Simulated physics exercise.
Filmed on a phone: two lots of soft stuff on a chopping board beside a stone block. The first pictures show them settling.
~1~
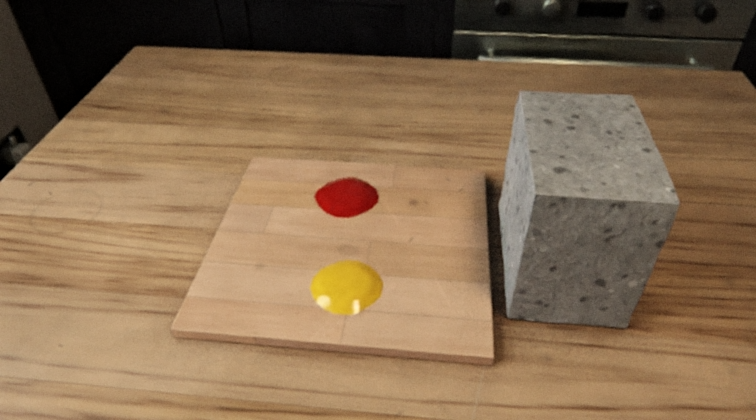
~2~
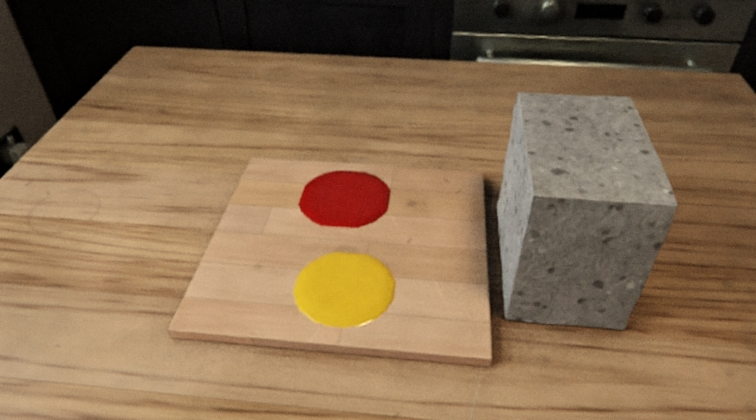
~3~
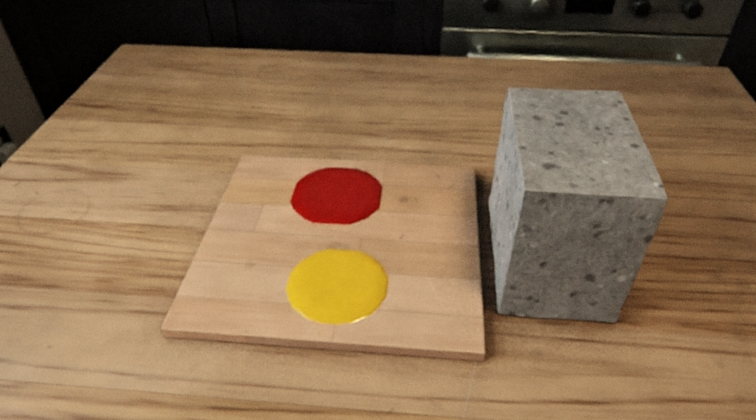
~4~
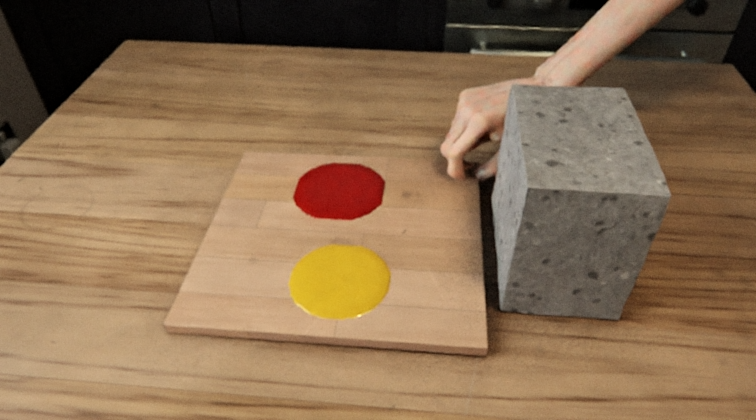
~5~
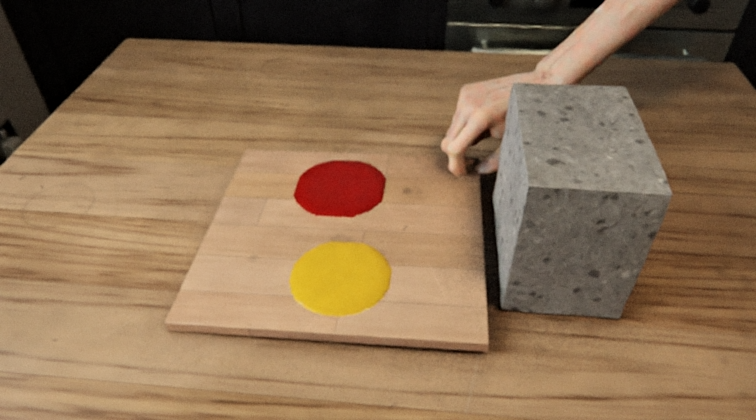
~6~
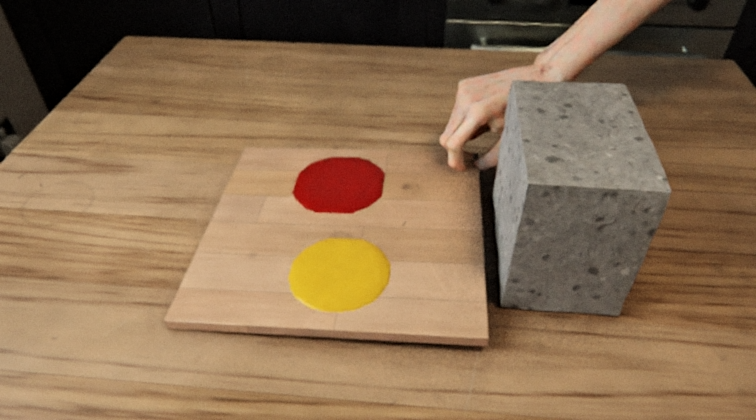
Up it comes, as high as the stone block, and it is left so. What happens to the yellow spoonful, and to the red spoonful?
The yellow spoonful slides over the edge and the red spoonful slides over the edge.
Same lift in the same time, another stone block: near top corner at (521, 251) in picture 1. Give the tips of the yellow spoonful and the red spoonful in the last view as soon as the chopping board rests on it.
In turn (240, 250) and (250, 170).
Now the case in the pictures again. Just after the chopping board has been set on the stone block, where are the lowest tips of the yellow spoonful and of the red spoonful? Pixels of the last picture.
In turn (197, 257) and (223, 181).
Soon after, slope about 36°; the yellow spoonful has crept down a long way; the red spoonful is dripping off the low end.
Later, the yellow spoonful is dripping off the low end; the red spoonful is dripping off the low end.
In the end, slope about 36°; the yellow spoonful is dripping off the low end; the red spoonful is dripping off the low end.
